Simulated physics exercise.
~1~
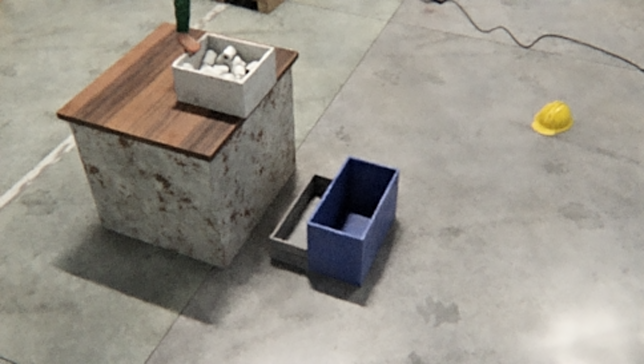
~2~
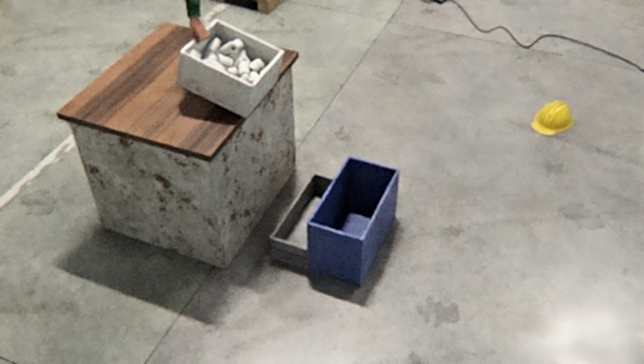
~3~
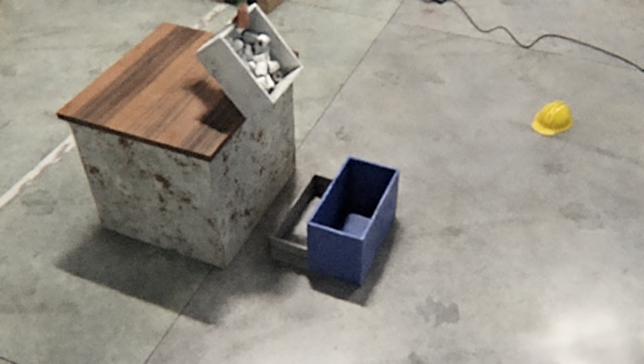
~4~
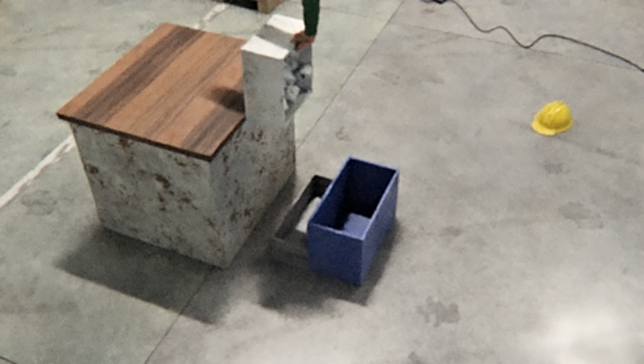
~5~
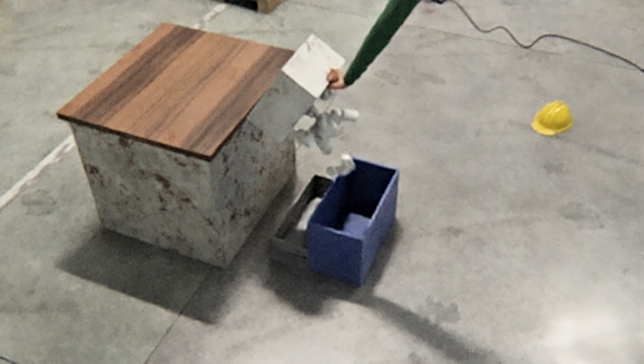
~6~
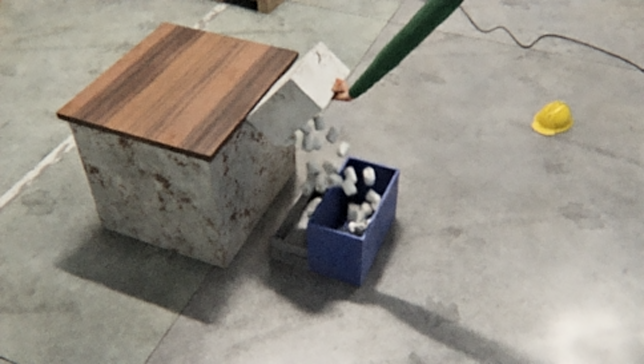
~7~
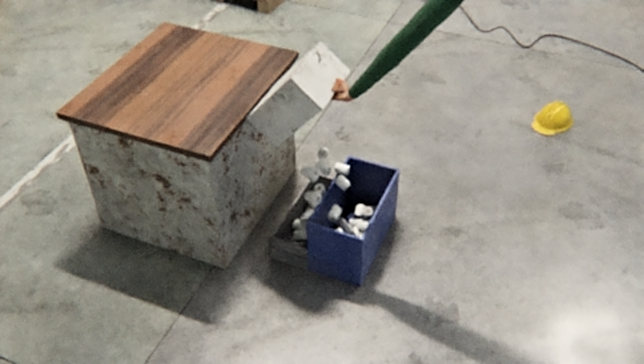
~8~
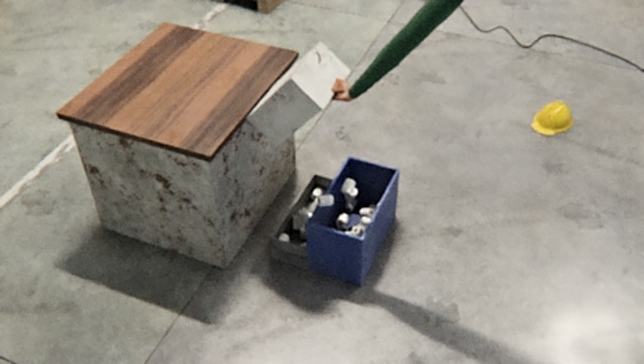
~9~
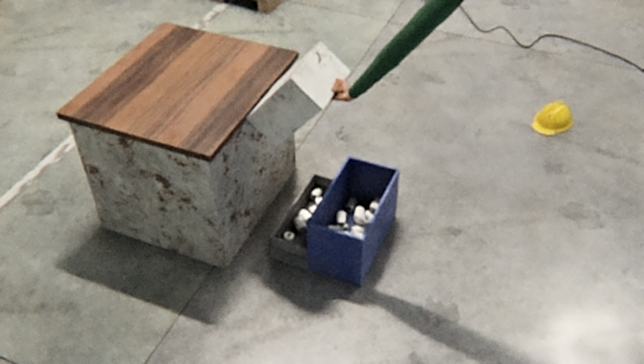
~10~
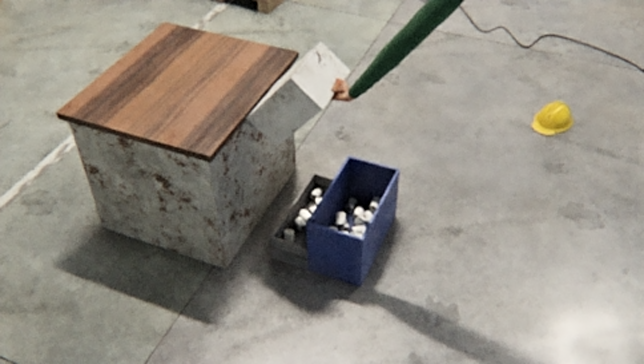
A white box full of small white rolls was tipped over the edge of a wood-topped bench by a green-sleeved arm, spilling them into the blue bin and the grey tote below, where they settled while the hand held the box tilted.
